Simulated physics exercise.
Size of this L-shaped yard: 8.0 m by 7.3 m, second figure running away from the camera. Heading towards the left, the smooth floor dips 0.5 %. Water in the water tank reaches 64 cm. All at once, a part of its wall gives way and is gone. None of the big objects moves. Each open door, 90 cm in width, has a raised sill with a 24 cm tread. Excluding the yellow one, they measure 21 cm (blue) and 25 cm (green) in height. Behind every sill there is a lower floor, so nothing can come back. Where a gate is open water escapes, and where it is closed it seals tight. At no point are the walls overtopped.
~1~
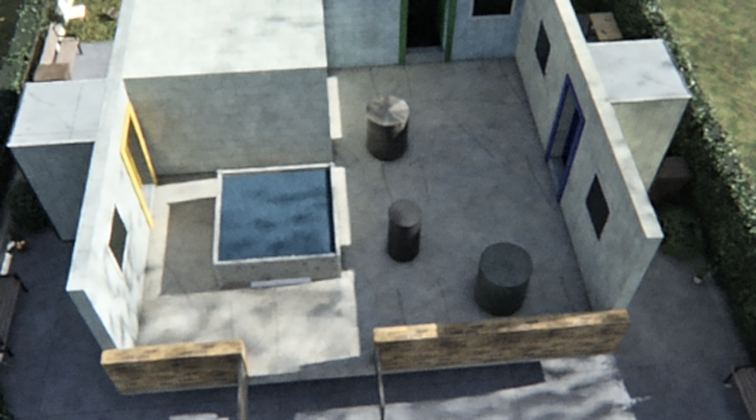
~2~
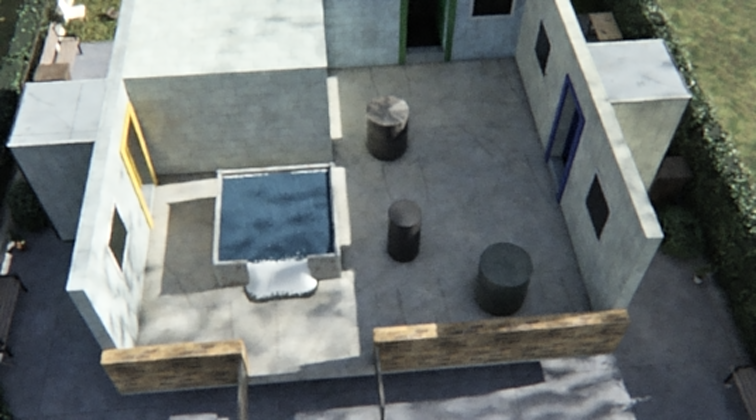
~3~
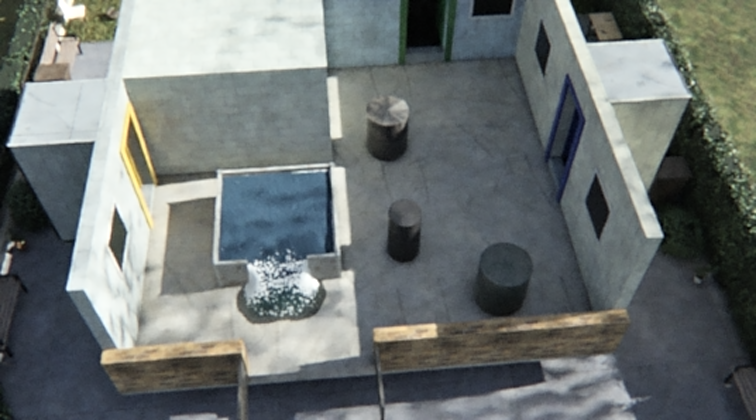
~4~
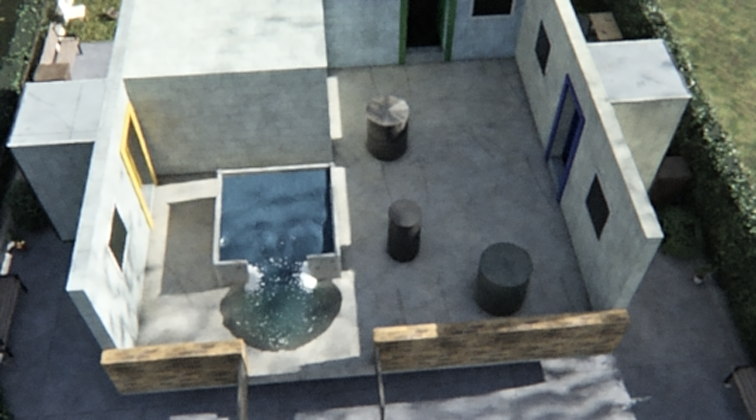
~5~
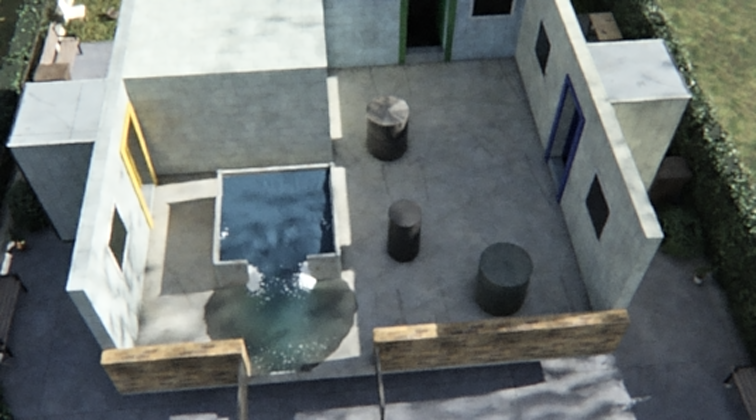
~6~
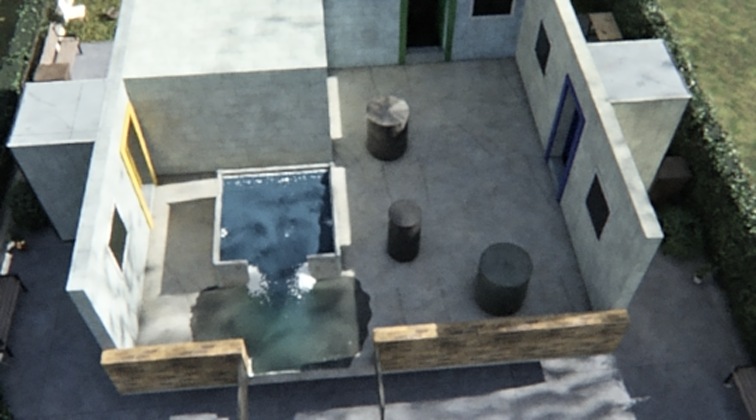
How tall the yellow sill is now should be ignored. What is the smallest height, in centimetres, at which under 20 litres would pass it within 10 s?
The smallest such height is roughly 6.5 cm.
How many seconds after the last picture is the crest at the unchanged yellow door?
The depth peaks at about 6.0 seconds.
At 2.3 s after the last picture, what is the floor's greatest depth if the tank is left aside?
I'd estimate roughly 24 cm.
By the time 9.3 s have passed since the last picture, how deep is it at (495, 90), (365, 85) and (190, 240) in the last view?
First spot about 0 cm, second about 0 cm, third about 7 cm.
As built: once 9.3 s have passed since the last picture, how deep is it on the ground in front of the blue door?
Some 0.0 cm.
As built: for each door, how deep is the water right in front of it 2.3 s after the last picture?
Lab note, cm: Blue 0; yellow 1; green 0.
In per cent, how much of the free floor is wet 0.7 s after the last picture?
Approximately 10 % of the floor.
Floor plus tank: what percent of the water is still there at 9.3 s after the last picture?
I'd say near 42 per cent is still there.
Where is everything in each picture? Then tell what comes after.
The first frame shows the water tank at (277, 214) is whole and still, 64 cm deep; the yellow door at (140, 171) is dry.
In the second frame, the gap is at (280, 273), the front 0.3 m out at (256, 298); the back of the water tank holds 64 cm.
In the third frame, the gap is at (280, 274), the front 0.8 m out at (256, 319); the back of the water tank holds 64 cm.
In the fourth frame, the front is at a hidden place, 1.3 m from the gap at (280, 274); 2.0 m2 of floor is wet, 64 cm left at the back.
In the fifth frame, the front is at a hidden place, 1.8 m from the gap at (280, 274); 3.4 m2 of floor is wet, 63 cm left at the back.
In the sixth frame, the front is at a hidden place, 1.9 m from the gap at (280, 274); 4.1 m2 of floor is wet, 57 cm left at the back; the yellow door at (140, 171), 3.2 m from the gap, is still 2.5 m from the nearest water.
Then, 0.7 s after the last picture water covers 10 % of the floor, deepest (36 cm) near (283, 288); it has not reached the yellow door.
Then, 2.3 s after the last picture water covers 25 % of the floor, deepest (24 cm) near (133, 372); 1 cm at the yellow door, 0 litres in over its 10 cm sill.
Then, 9.3 s after the last picture water covers 40 % of the floor, deepest (8 cm) near (156, 264); 8 cm at the yellow door, 2 litres in over its 10 cm sill.
At the yellow door as built, the water peaked near 11 cm, 5.9 s after the last picture.
Run again over the same 10 s with other heights there, 30 litres in over 5.5 cm, 11 litres over 7.5 cm. The limit of 20 litres is kept from about 6.5 cm up.
